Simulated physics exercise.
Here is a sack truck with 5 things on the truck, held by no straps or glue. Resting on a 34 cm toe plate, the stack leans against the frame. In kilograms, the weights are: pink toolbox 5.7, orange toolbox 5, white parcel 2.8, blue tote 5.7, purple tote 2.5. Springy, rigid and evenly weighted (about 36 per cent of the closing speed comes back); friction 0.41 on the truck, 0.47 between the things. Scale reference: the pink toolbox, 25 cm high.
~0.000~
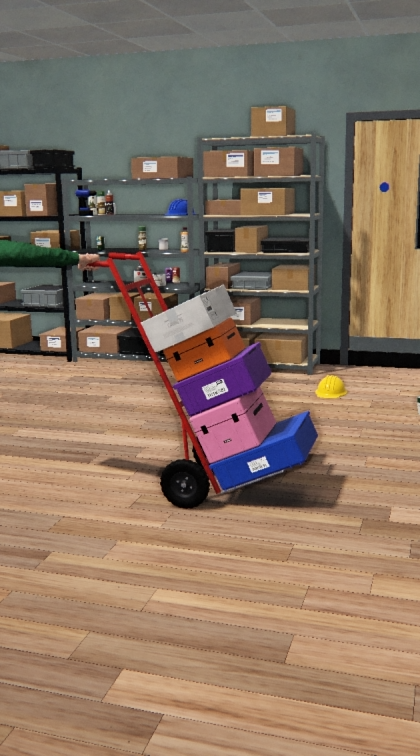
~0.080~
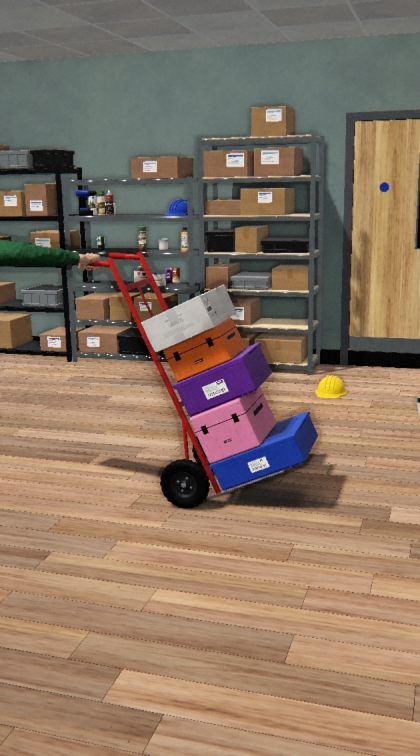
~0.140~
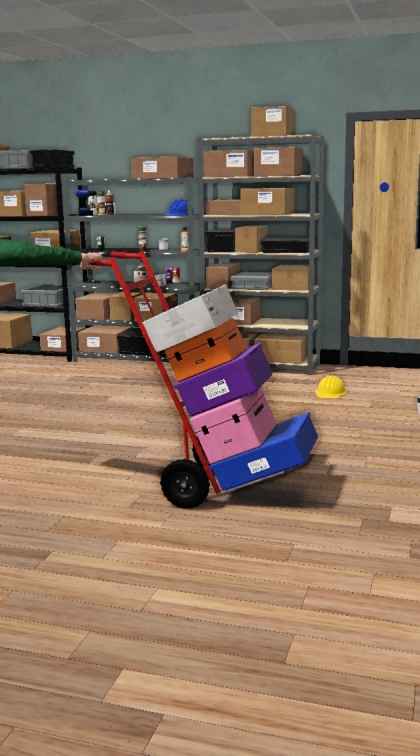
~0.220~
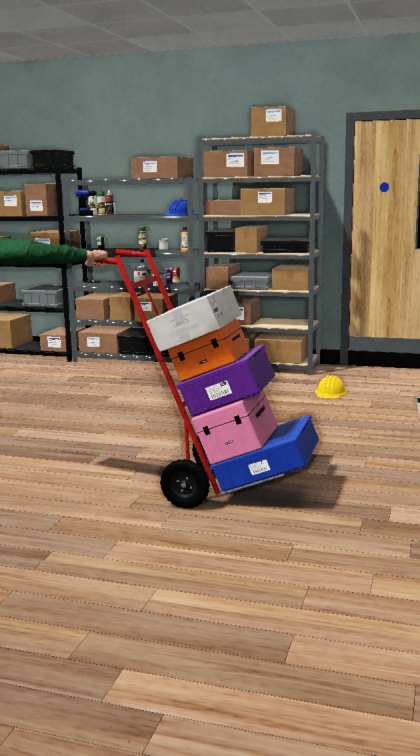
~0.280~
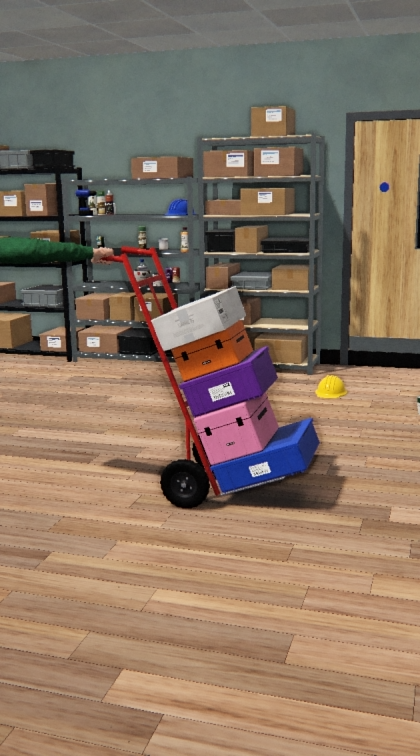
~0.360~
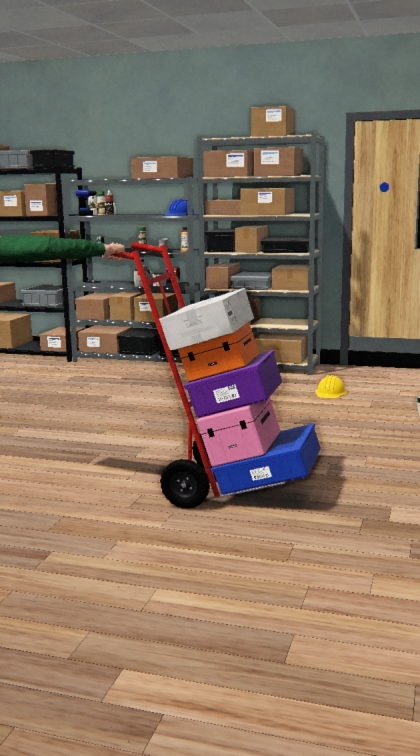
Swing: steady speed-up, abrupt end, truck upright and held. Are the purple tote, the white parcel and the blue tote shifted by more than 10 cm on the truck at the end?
At the end, I expect the purple tote to stay within range, I expect the white parcel to stay within range, I expect the blue tote to stay within range.
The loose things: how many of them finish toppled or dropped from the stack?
0.
Around 0.76 s, truck upright; white parcel tipped 5° against what carries it near (269, 331); purple tote tipped 5° against what carries it near (268, 401); orange toolbox tipped 5° against what carries it.
Around 1.06 s, truck upright; white parcel tipped 6° against what carries it near (271, 331); purple tote tipped 6° against what carries it near (268, 400); orange toolbox tipped 6° against what carries it.
Finally (1.6 s), all 5 still in place (within 10 cm). Final places as that camera would see them, purple tote near (261, 401), white parcel near (257, 332).
